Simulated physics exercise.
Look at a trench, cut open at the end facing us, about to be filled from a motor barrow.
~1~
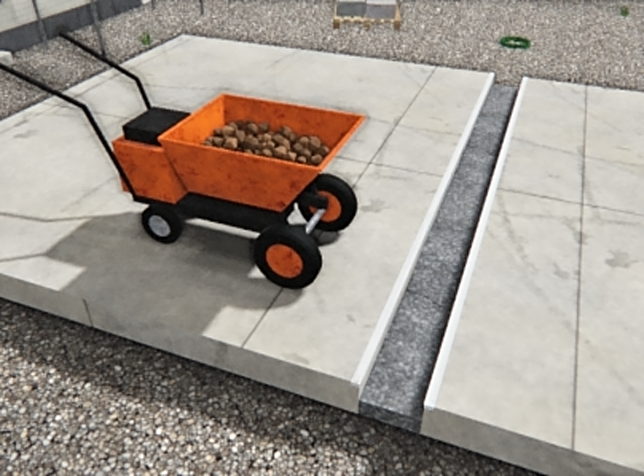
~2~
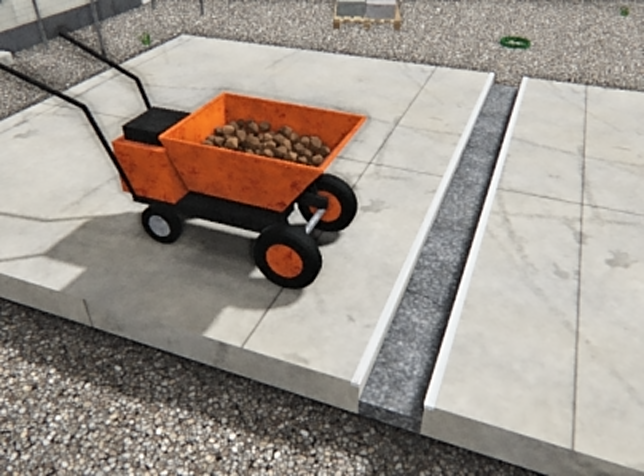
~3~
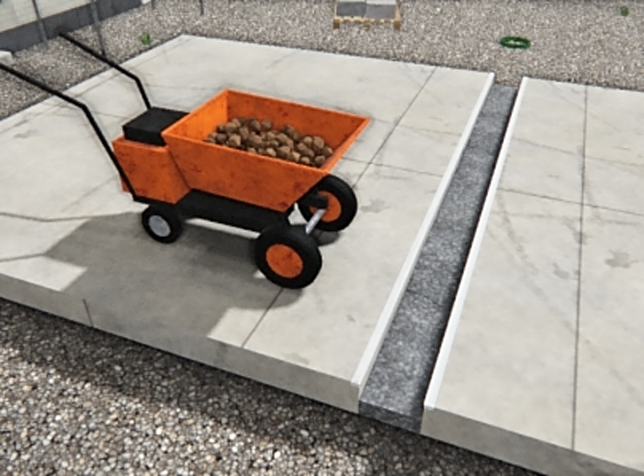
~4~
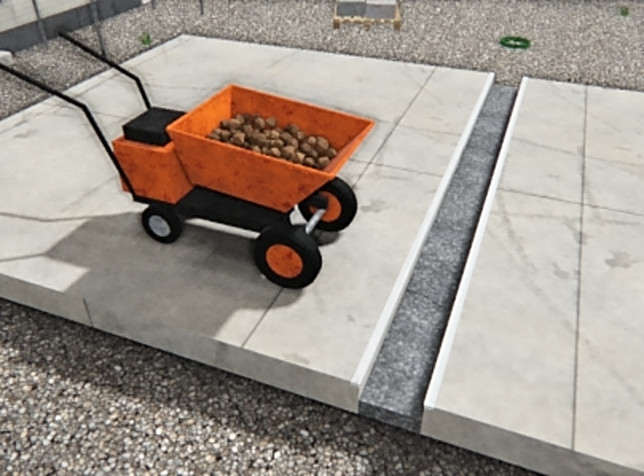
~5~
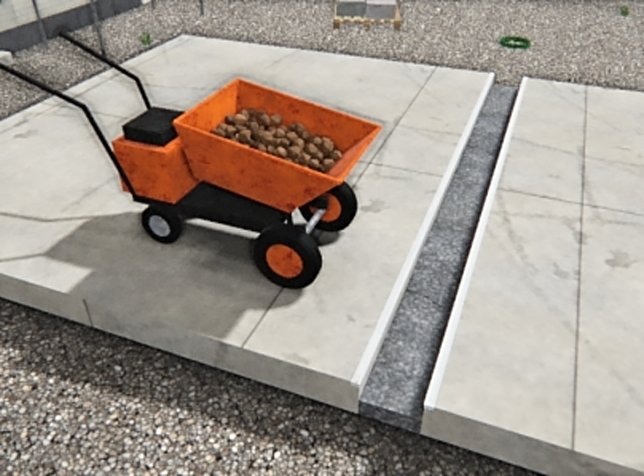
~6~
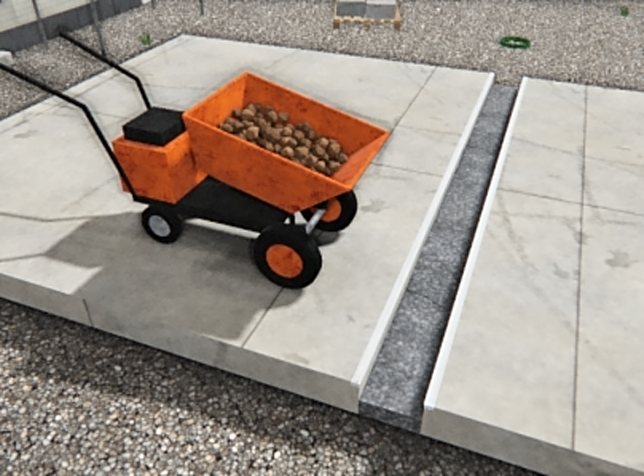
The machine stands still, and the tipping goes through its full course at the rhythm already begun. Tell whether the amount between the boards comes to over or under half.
I expect the trench to get most of the load.
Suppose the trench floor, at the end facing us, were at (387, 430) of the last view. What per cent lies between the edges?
The share would be roughly 90 per cent.
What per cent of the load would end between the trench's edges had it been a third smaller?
Roughly 90 per cent of it.
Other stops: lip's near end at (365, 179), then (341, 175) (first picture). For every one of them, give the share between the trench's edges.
10 % and 60 %.
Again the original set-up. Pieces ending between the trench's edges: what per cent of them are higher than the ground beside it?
About 30 per cent.
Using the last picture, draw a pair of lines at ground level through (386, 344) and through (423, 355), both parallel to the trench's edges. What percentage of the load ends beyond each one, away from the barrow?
The first comes to 80 %, the second to 30 %.
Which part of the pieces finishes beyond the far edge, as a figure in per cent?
I'd say around 15 per cent of the load.
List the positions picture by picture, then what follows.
Lip of the skip (320, 170), level; top of the load (253, 144), clay clods; first edge of the trench (374, 340); far edge (443, 360), the trench over half as wide as the skip, and shallow for its width, in the first frame.
Lip of the skip (321, 171), level; top of the load (254, 143), in the second frame.
Lip of the skip (325, 173), tipped barely; top of the load (252, 142), in the third frame.
Lip of the skip (331, 177), tipped a little; top of the load (246, 132), in the fourth frame.
Lip of the skip (339, 182), tipped a little; top of the load (239, 130), in the fifth frame.
Lip of the skip (348, 189), tipped clearly; top of the load (246, 135); first edge of the trench (374, 340); far edge (443, 360), in the sixth frame.
Just after the last frame, skip tipped steeply; every one in the skip.
A moment on, skip tipped right over; the larger part in the skip; roughly a quarter in or heaped over the trench; just a few beyond it; just a few falling.
Further on, skip tipped right over; about a tenth in the skip; the larger part in or heaped over the trench; about a tenth beyond it.
When it is over, skip tipped right over; about a tenth in the skip; the larger part in or heaped over the trench; about a tenth beyond it.
